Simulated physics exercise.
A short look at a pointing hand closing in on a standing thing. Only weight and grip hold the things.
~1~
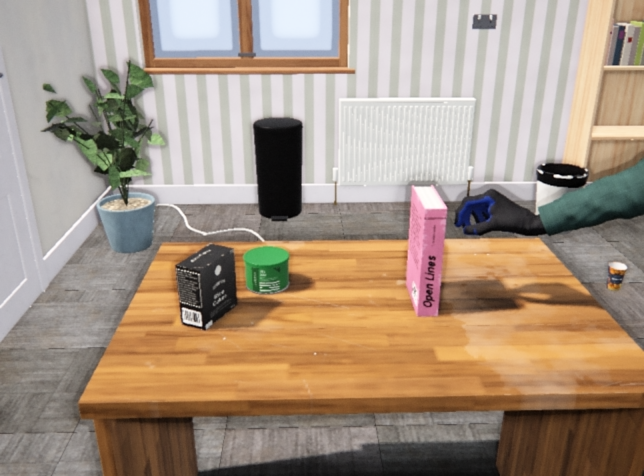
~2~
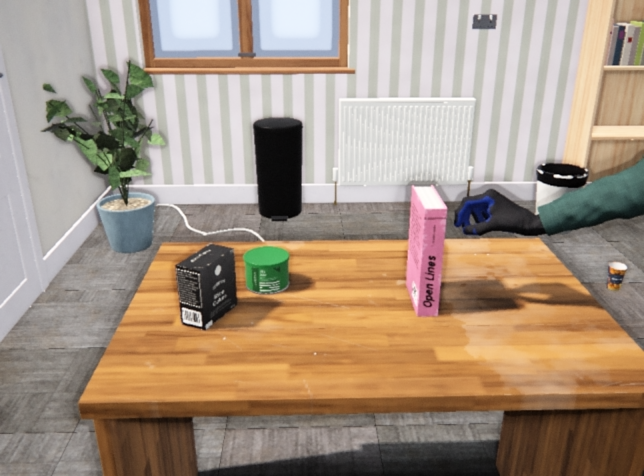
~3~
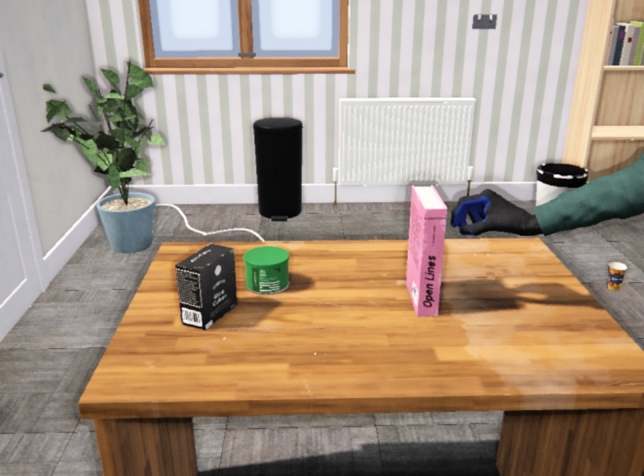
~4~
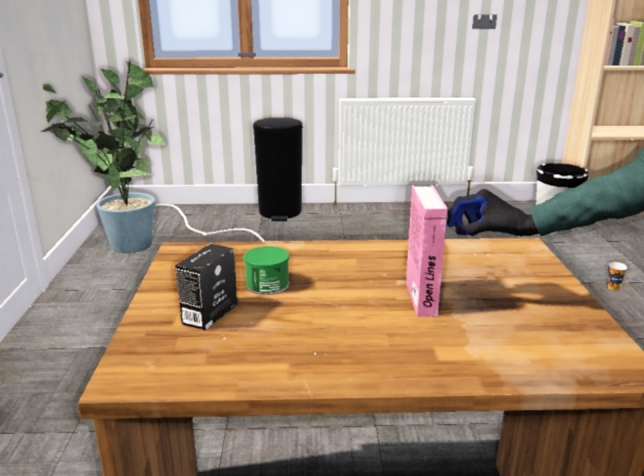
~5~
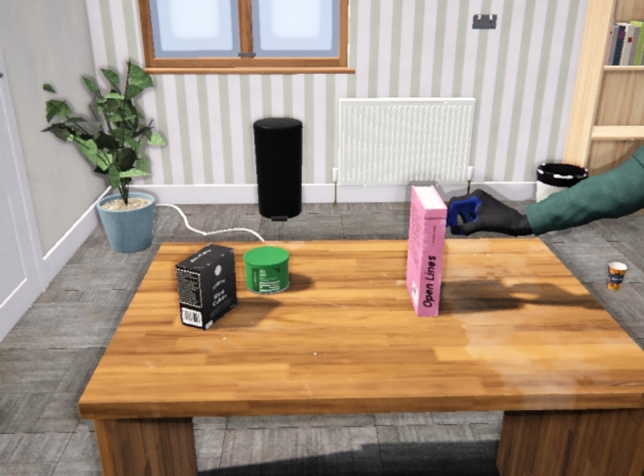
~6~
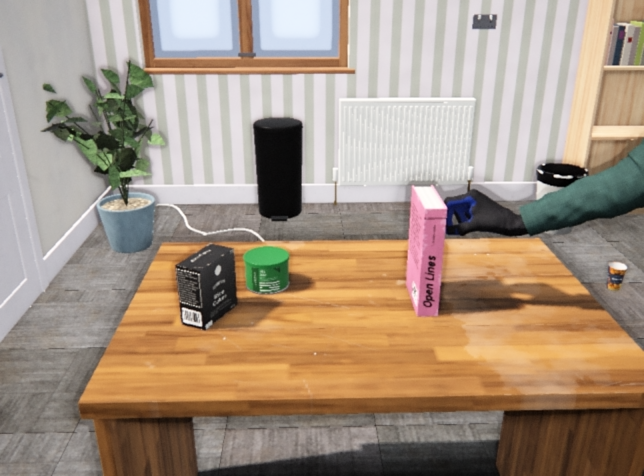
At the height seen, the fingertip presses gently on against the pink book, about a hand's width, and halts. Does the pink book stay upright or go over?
The pink book falls over.
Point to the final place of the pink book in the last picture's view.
At about (349, 292).
Then, 0.40 s on from there, pink book turned 15° from how it was put near (410, 249).
Then, 0.60 s on from there, pink book turned 41° from how it was put near (385, 257).
Then, 0.70 s on from there, pink book on its side near (360, 280).
Then, 0.90 s on from there, pink book on its side near (350, 292).
In the end, toppled on the table, pink book. At the end, from the last picture's camera, pink book near (350, 292).
